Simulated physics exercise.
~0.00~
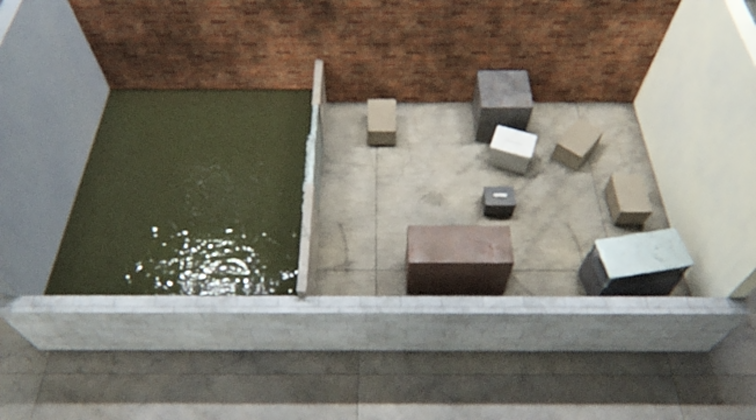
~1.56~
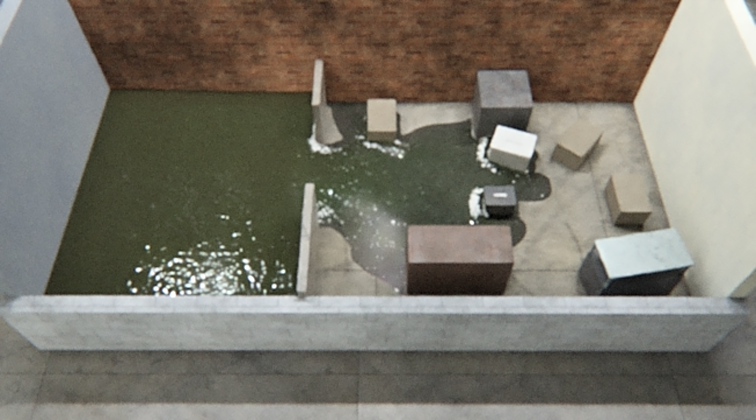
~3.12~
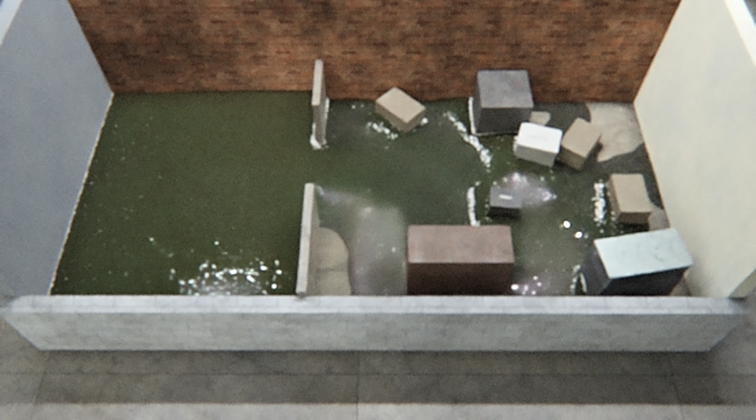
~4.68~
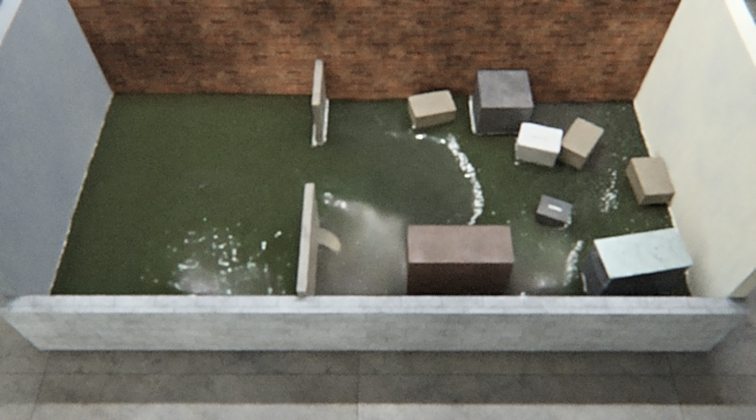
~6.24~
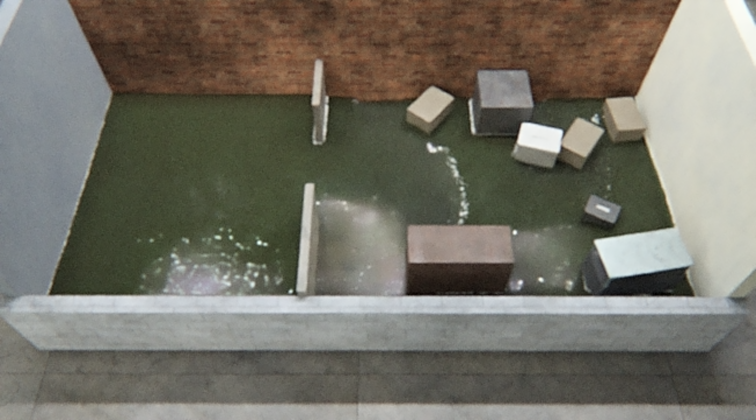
To begin with, dark green water fills the left room while boxes and larger blocks stand on the dry floor of the right one. A gap opens in the dividing wall, and water spreads through it around the nearest boxes, which stay put. As the flood reaches farther right, the back-left tan box turns and shifts right, and the white box slides a little toward another tan one. Next, the small dark box drifts right, and the far-right tan box moves toward the side wall. Finally, water covers both rooms, with that tan box near the back corner and the large blocks unmoved.
